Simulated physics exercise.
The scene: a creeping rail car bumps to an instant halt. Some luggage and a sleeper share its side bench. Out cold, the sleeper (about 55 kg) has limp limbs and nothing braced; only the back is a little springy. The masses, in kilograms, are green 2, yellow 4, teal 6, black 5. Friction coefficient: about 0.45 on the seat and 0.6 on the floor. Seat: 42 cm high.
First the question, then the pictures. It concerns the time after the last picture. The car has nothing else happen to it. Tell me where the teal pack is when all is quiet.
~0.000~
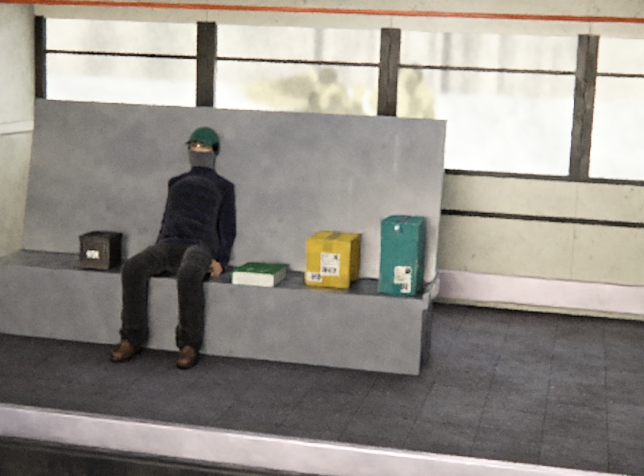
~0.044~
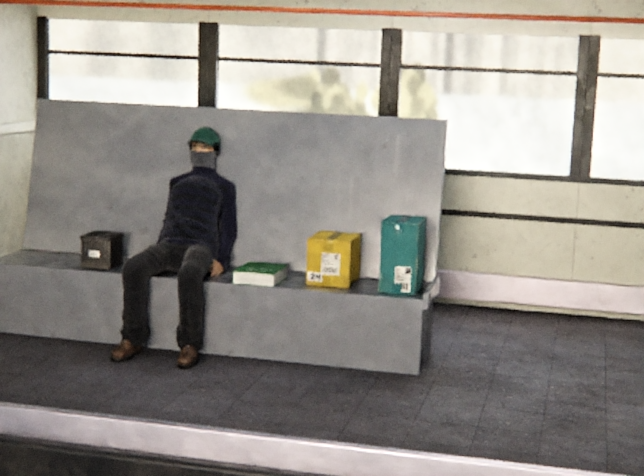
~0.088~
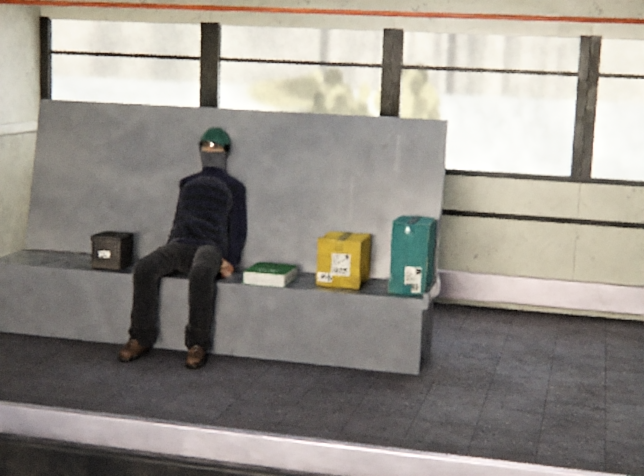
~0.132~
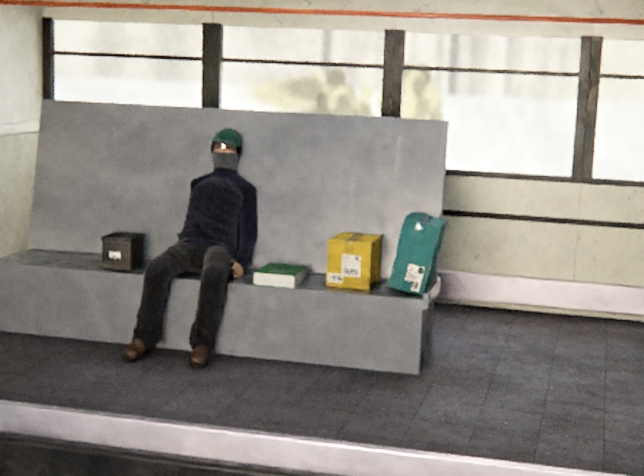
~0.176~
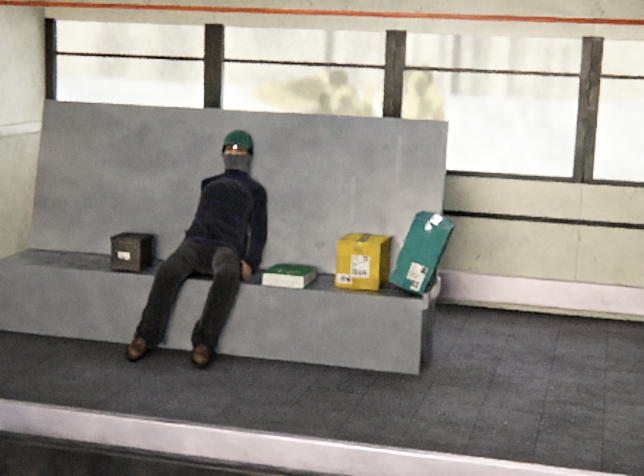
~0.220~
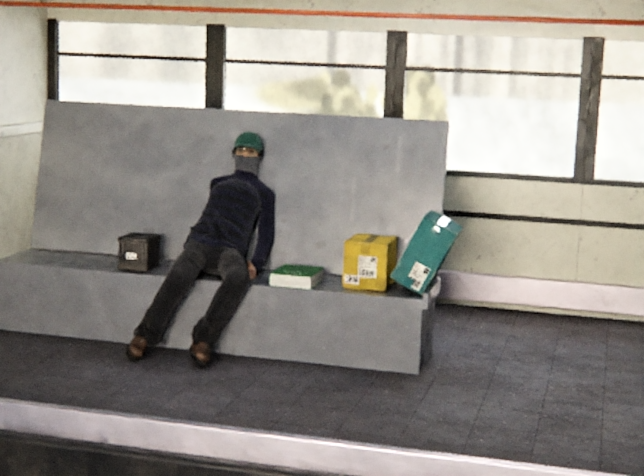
Fallen off.
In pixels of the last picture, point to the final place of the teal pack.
In the last picture it sits at about pixel (514, 355).
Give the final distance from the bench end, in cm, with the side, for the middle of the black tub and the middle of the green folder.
Black tub 170 short, green folder 70 short.
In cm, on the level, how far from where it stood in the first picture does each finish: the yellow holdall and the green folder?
Shift: Yellow holdall 30; green folder 25.
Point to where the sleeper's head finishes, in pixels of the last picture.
(349, 260).
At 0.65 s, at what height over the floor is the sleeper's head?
About 70 cm.
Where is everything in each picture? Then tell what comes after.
Teal pack (402, 254), green folder (260, 274), in the first picture.
Teal pack (403, 254), green folder (261, 274), in the second picture.
Teal pack (413, 255), green folder (271, 274), in the third picture.
Teal pack (418, 253), green folder (281, 275), in the fourth picture.
Teal pack (422, 252), green folder (290, 276), in the fifth picture.
Teal pack (427, 252), green folder (297, 276). Everything loose set off at about 1.6 m/s, in the sixth picture.
After 0.40 s the teal pack is 6 cm past the bench end, tilted 65°, near (442, 260) in the last picture's view.
After 0.65 s the teal pack is 21 cm past the bench end, tilted 170°, near (466, 305) in the last picture's view; the green folder 67 cm short of the bench end, tilted 0°.
After 1.05 s the teal pack is 46 cm past the bench end, tilted 105°, near (509, 347) in the last picture's view.
At rest, 2.0 s, green folder stays on; yellow holdall stays on; teal pack drops off; black tub stays on; sleeper's hips keep to the seat.
